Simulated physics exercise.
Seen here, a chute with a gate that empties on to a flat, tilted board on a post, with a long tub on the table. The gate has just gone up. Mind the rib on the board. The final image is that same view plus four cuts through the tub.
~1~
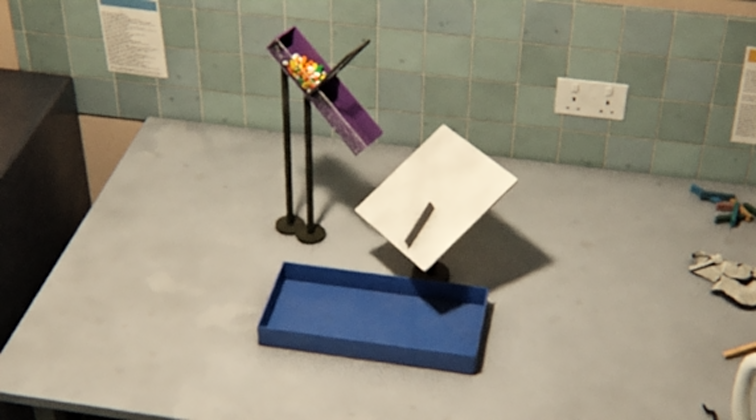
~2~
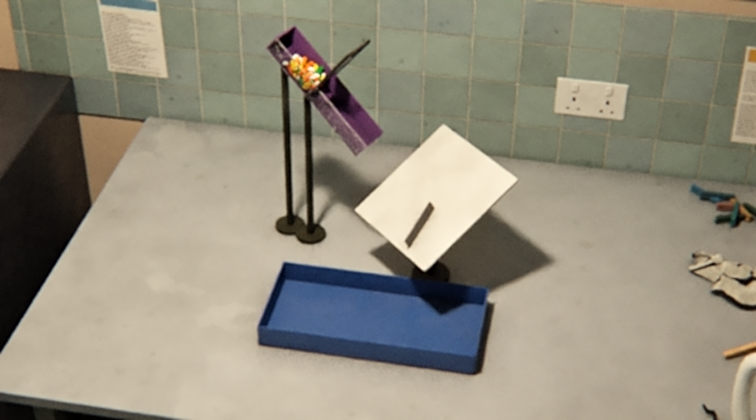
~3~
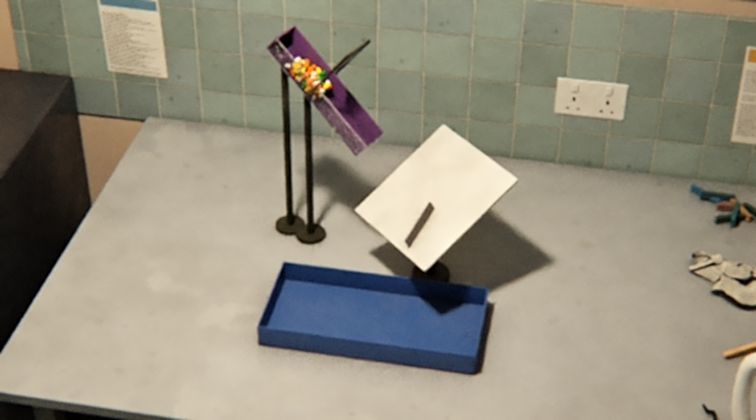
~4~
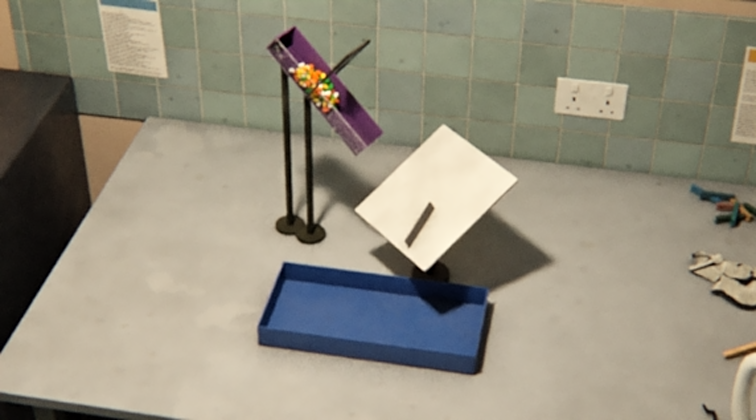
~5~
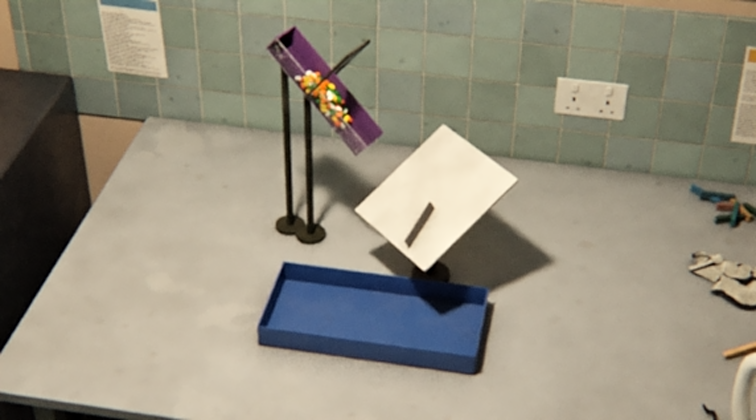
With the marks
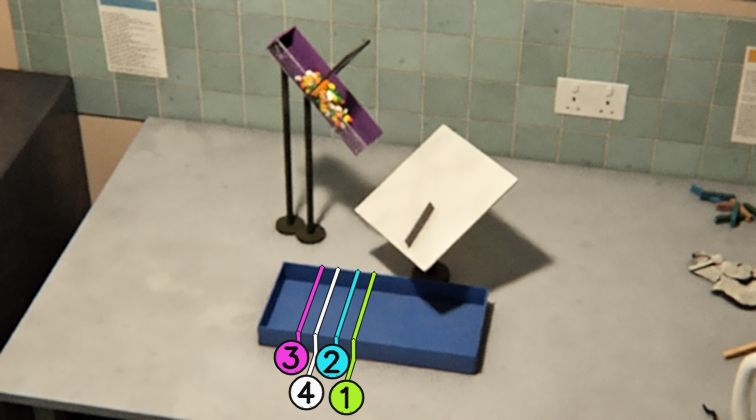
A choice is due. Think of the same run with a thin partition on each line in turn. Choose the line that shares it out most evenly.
Best: 1.
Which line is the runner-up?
That is line 2.
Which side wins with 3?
More lands on the right.
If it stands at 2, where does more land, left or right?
More lands on the right.
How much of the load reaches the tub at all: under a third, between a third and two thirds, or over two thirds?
It is over two thirds.
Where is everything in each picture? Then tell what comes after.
In the first picture, load behind the gate at (311, 73), jelly beans; lip of the chute at (365, 149), sloping fairly steeply.
In the second picture, middle of the board at (434, 195), tilted fairly steeply; middle of its low edge at (389, 239); of its high edge at (479, 151).
In the third picture, front corners of the tub at (258, 326) and (475, 356), empty; front of the load at (324, 92).
In the fourth picture, middle of the load at (320, 87); its front at (334, 106), about a third of the way to the lip; rib from (430, 202) to (404, 241).
In the fifth picture, middle of the load at (330, 99); its front at (343, 126), about two thirds of the way to the lip.
On the marked copy, line 1 crosses the front rim at (353, 339); line 2 crosses the front rim at (336, 337); line 3 crosses the front rim at (298, 332); line 4 crosses the front rim at (315, 334).
Choosing 1, of what is caught, about a third on the left of the divider, about two thirds on the right.
Choosing 2, of what is caught, about a quarter on the left of the divider, most on the right.
Choosing 3, of what is caught, a stray few on the left of the divider, nearly all on the right.
Choosing 4, of what is caught, a small part on the left of the divider, nearly all on the right.
